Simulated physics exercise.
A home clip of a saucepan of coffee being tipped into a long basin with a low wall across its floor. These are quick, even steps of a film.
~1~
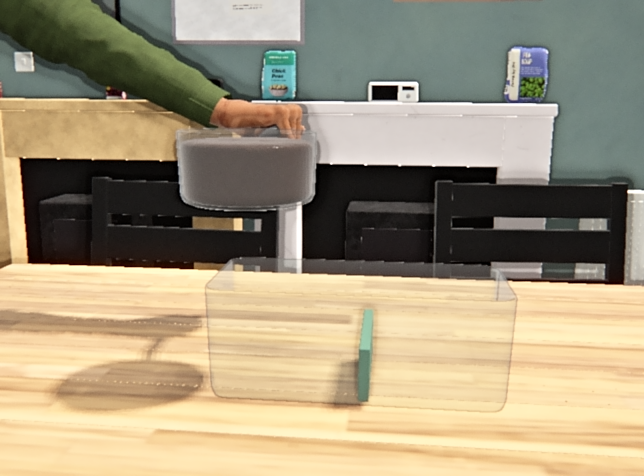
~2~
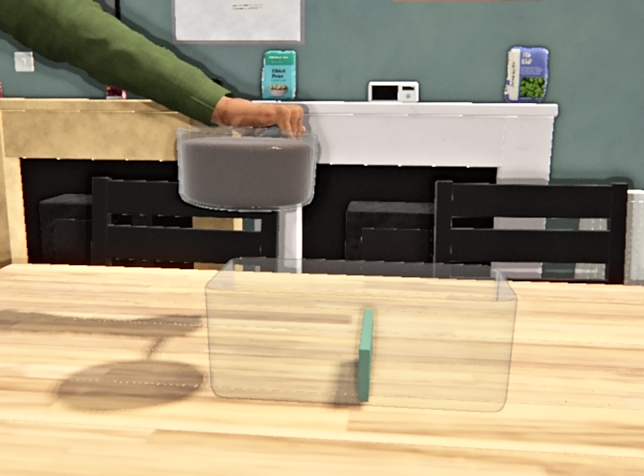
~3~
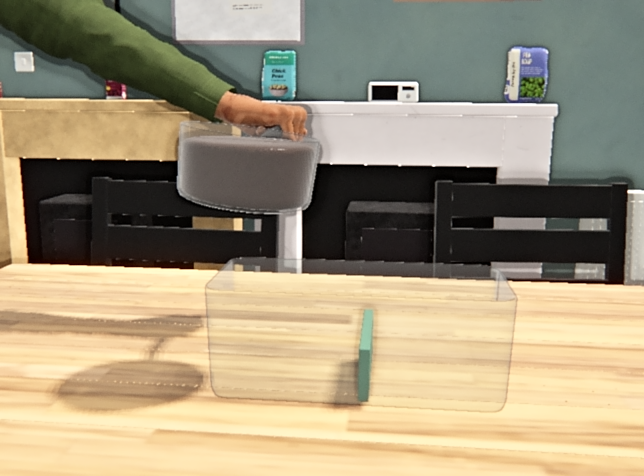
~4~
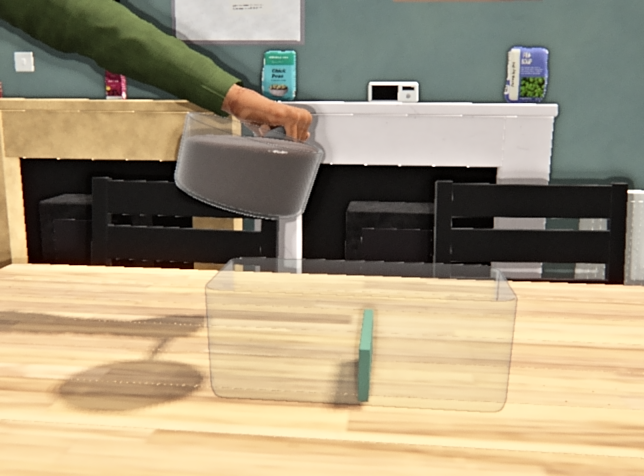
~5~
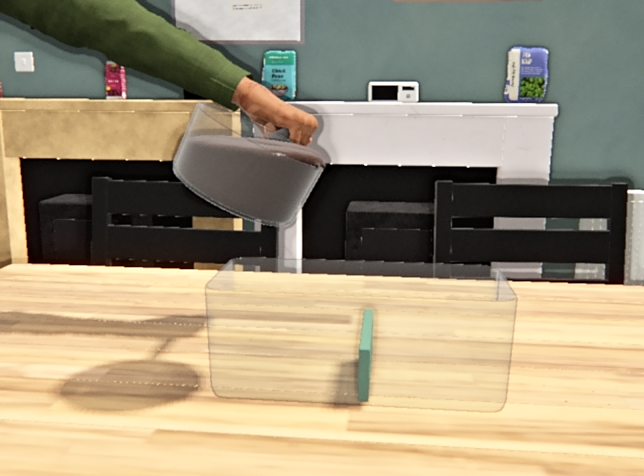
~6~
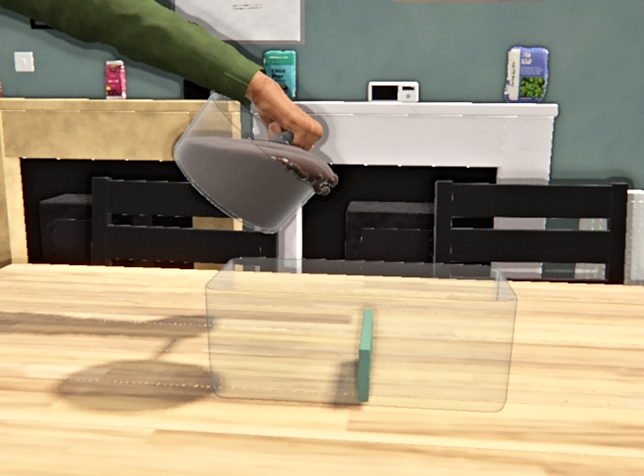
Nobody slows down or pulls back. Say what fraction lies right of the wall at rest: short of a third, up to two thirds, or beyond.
The share right of the wall is less than a third.
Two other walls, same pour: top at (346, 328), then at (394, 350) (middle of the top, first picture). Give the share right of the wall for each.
First some 45, then 35 per cent.
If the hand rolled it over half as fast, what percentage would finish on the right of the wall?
It comes to 50 per cent or so.
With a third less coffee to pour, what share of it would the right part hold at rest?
Close to 5 per cent.
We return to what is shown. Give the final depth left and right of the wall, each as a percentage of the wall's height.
Near 50 on the left, 20 on the right.
A moment on, the saucepan is tipped right over and 13 per cent is still to pour, 35 is left of the wall and 23 right of it.
Next, the saucepan is tipped right over and 1 per cent is still to pour, 63 is left of the wall and 23 right of it.
Then the saucepan is tipped right over and 0 per cent is still to pour, 64 is left of the wall and 25 right of it.
Later the saucepan is tipped right over and 0 per cent is still to pour, 66 is left of the wall and 26 right of it.
Finally, 66 per cent lies left of the wall, 26 right of it and 8 outside.
